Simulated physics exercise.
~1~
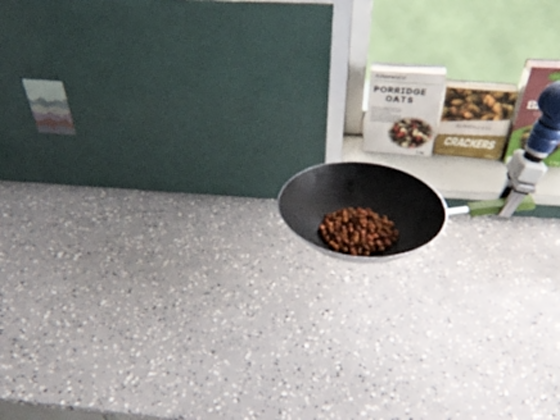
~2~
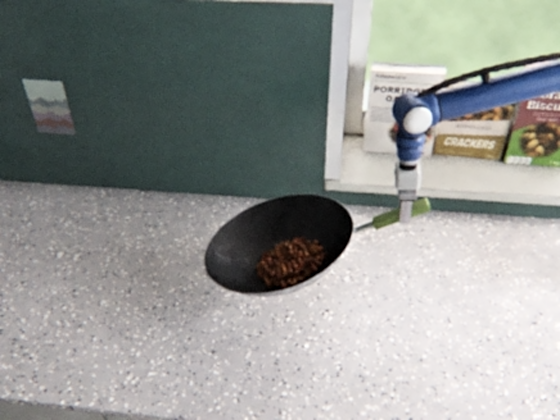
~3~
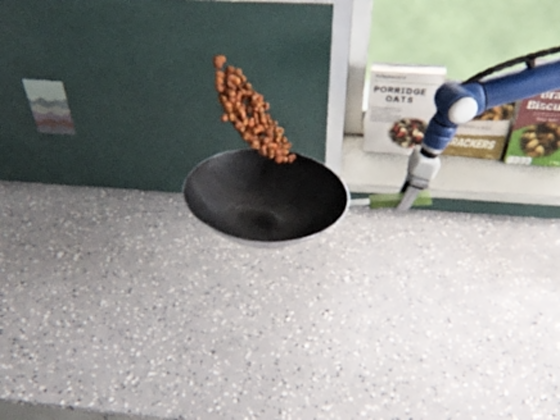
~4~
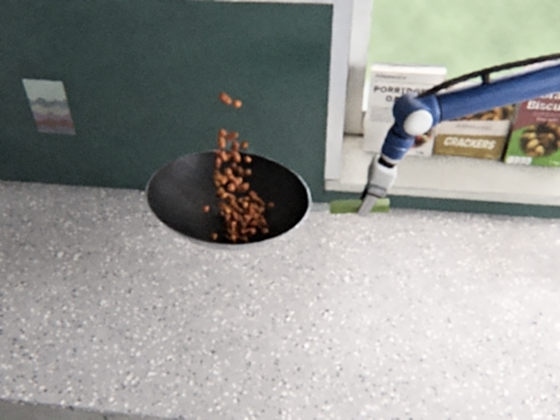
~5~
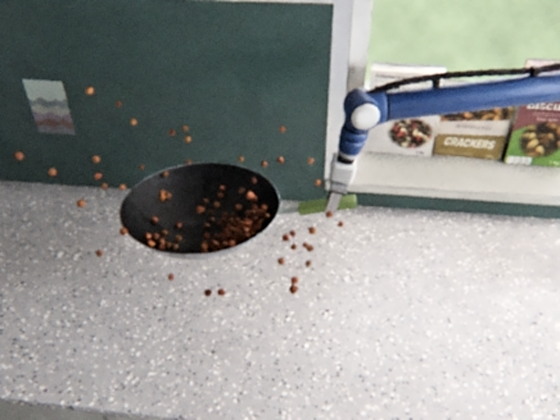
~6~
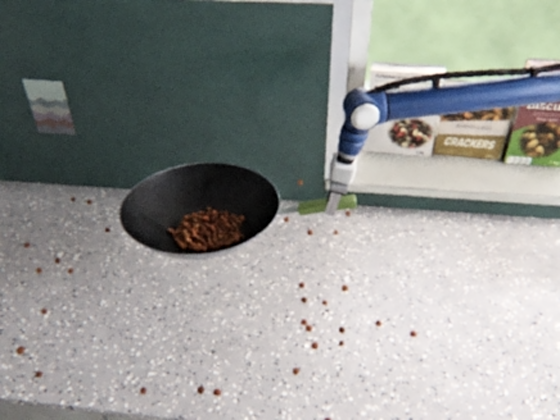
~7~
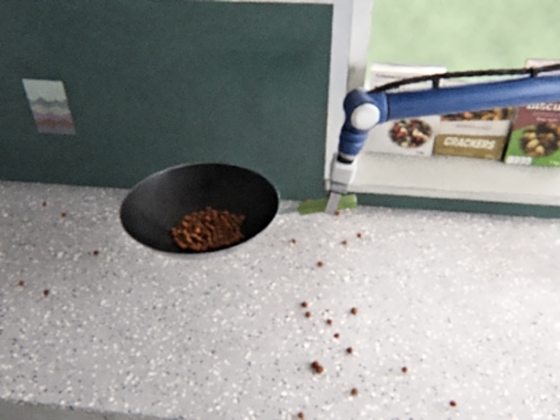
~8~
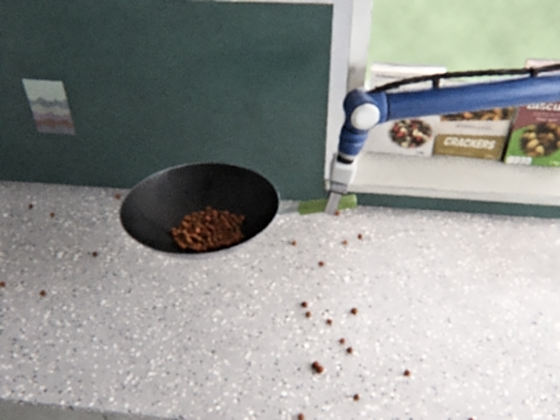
Blue robot arm moving a dark wok left and tossing hazelnuts, catching most while others scatter across the speckled counter.
